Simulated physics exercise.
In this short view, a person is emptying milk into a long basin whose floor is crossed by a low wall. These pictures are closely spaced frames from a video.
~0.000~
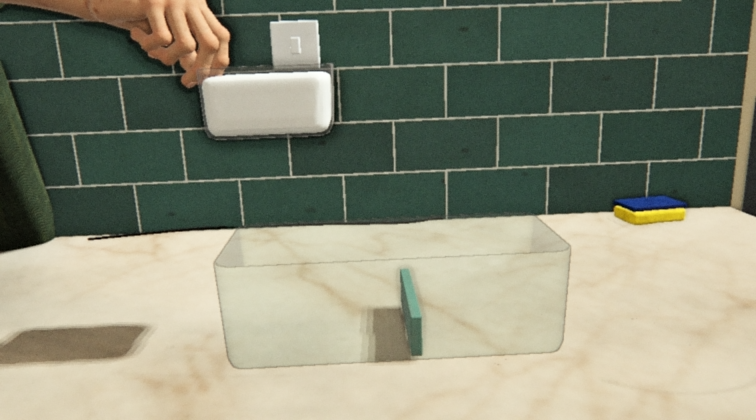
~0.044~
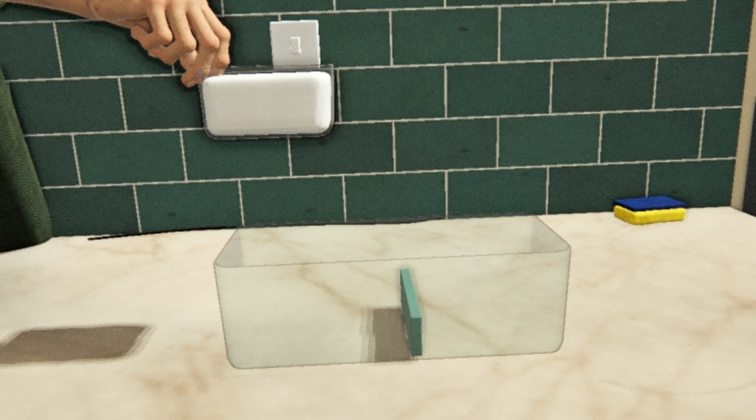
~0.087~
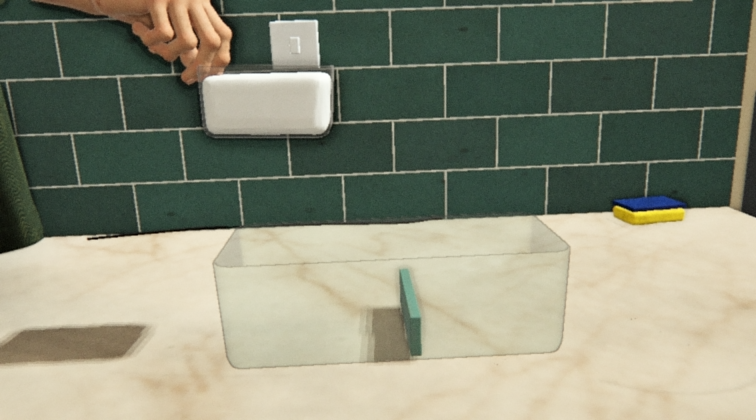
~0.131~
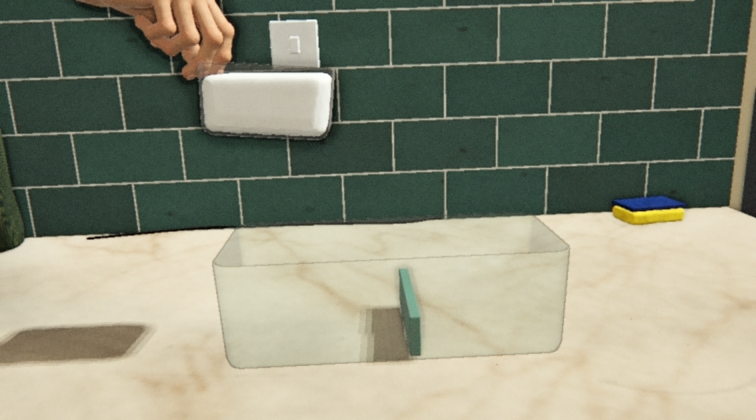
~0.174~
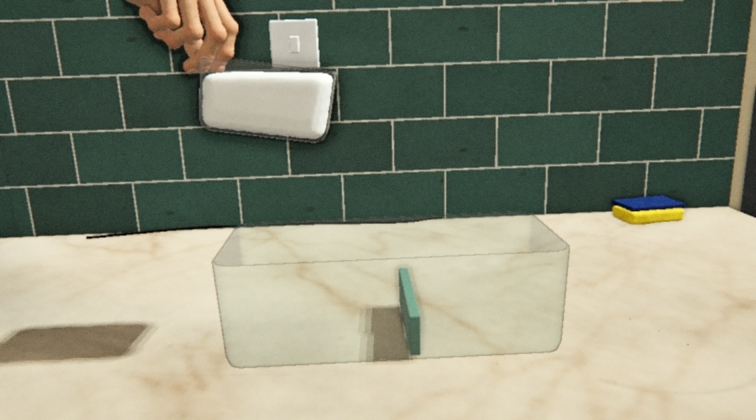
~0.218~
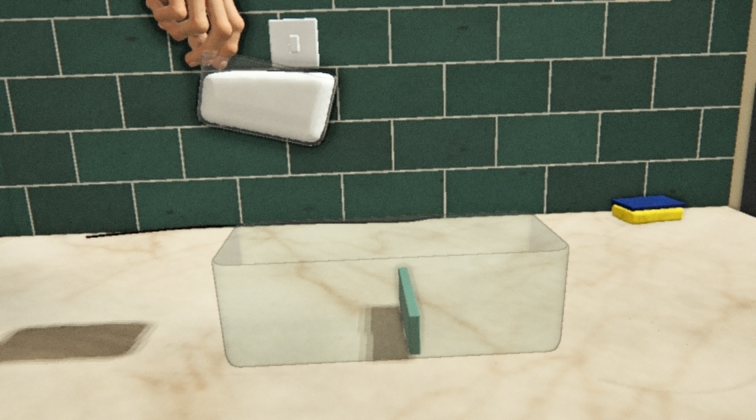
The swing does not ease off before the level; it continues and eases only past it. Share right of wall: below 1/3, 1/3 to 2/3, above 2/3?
Most likely one third to two thirds will rest right of the wall.
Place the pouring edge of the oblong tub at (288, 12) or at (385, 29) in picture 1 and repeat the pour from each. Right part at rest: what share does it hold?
First about 10, then 80 per cent.
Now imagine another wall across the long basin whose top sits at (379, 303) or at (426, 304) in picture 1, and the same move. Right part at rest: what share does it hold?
Case 1: 70 %; case 2: 30 %.
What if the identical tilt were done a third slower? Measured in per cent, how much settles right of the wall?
Result: Roughly 55 %.
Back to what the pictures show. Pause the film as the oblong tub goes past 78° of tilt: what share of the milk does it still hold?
Remaining share, estimated: 35 %.
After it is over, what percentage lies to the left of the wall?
I'd put it at about 50 per cent.
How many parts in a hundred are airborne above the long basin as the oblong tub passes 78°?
Around 45 percent.
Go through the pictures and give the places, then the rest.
In the first picture, it leans 0°; its right rim is at (330, 66); the milk meets the walls at (211, 79) and (330, 75); the long basin's rim runs from (227, 246) to (551, 231); the wall's top is at (410, 292).
In the second picture, it leans 1°; its right rim is at (331, 67); the milk meets the walls at (212, 79) and (330, 75).
In the third picture, it leans 2°; its right rim is at (331, 69); the milk meets the walls at (213, 79) and (330, 76).
In the fourth picture, it leans 5°; its right rim is at (332, 72); the milk meets the walls at (212, 77) and (330, 76).
In the fifth picture, it leans 9°; its right rim is at (334, 75); the milk meets the walls at (213, 76) and (331, 76).
In the sixth picture, it leans 14°; its right rim is at (335, 80); the milk meets the walls at (213, 77) and (334, 76).
A moment on, the oblong tub is tipped on its side and 36 per cent is still to pour, 6 is left of the wall and 14 right of it.
Next, the oblong tub is tipped right over and 4 per cent is still to pour, 39 is left of the wall and 50 right of it.
Then the oblong tub is tipped right over and 0 per cent is still to pour, 48 is left of the wall and 51 right of it.
Later the oblong tub is tipped right over and 0 per cent is still to pour, 48 is left of the wall and 51 right of it.
At rest 48 per cent lies left of the wall, 51 right of it and 2 outside.
